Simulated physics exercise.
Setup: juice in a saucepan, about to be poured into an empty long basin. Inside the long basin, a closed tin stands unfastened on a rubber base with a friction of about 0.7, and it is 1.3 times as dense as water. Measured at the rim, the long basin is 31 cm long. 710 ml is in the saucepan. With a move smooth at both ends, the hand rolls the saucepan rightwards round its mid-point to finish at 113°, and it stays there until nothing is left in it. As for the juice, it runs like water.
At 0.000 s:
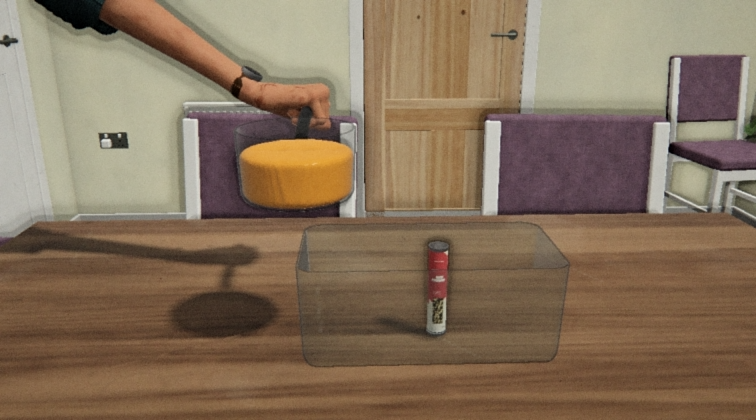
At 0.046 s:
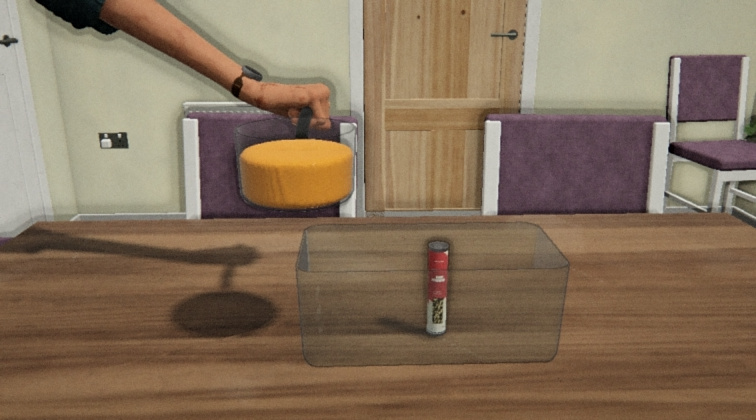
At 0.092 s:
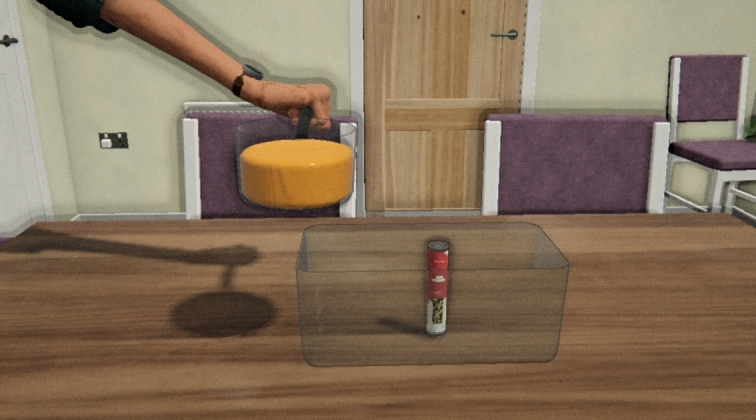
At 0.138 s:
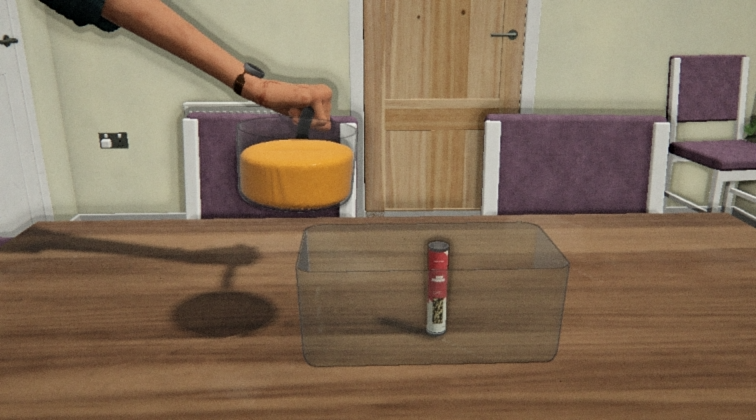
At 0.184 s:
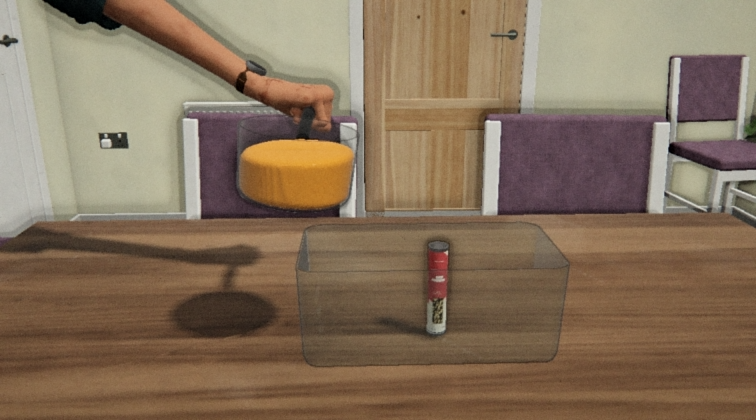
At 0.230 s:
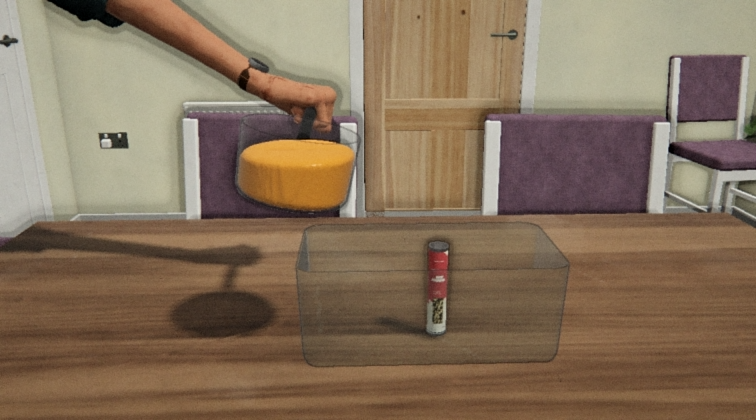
A bare forearm with a dark sleeve and a wristwatch reaches in from the upper left of a room with a pale door and purple chairs, seen from a fixed view across a wooden table. Its hand holds a clear saucepan of orange juice above an empty transparent basin, where a red-and-white tin stands. The hand slowly tilts the saucepan slightly rightwards.
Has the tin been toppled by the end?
No, it is upright.
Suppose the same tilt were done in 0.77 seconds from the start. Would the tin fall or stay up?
In that case the tin stays vertical.
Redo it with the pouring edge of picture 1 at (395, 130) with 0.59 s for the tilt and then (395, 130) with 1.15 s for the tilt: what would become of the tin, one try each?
Try 1: Tipped over; try 2: Still standing.
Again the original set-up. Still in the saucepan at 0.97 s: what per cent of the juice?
Close to 12 in a hundred.
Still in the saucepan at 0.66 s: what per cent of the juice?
Fraction remaining: Approx. 68 per cent.
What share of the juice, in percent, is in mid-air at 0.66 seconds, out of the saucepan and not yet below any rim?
Roughly 24 %.
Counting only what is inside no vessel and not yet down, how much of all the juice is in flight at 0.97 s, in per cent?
In-air share: About 8 %.
By 0.66 s the tilt is 69° and 68 per cent is still to pour; the tin stands where it began.
By 0.97 s the tilt is 106° and 11 per cent is still to pour; the tin stands where it began.
By 1.29 s the tilt is 113° and 0 per cent is still to pour; the tin stands where it began.
By 1.65 s the tilt is 113° and 0 per cent is still to pour; the tin stands where it began.
At rest the tin stands where it began.
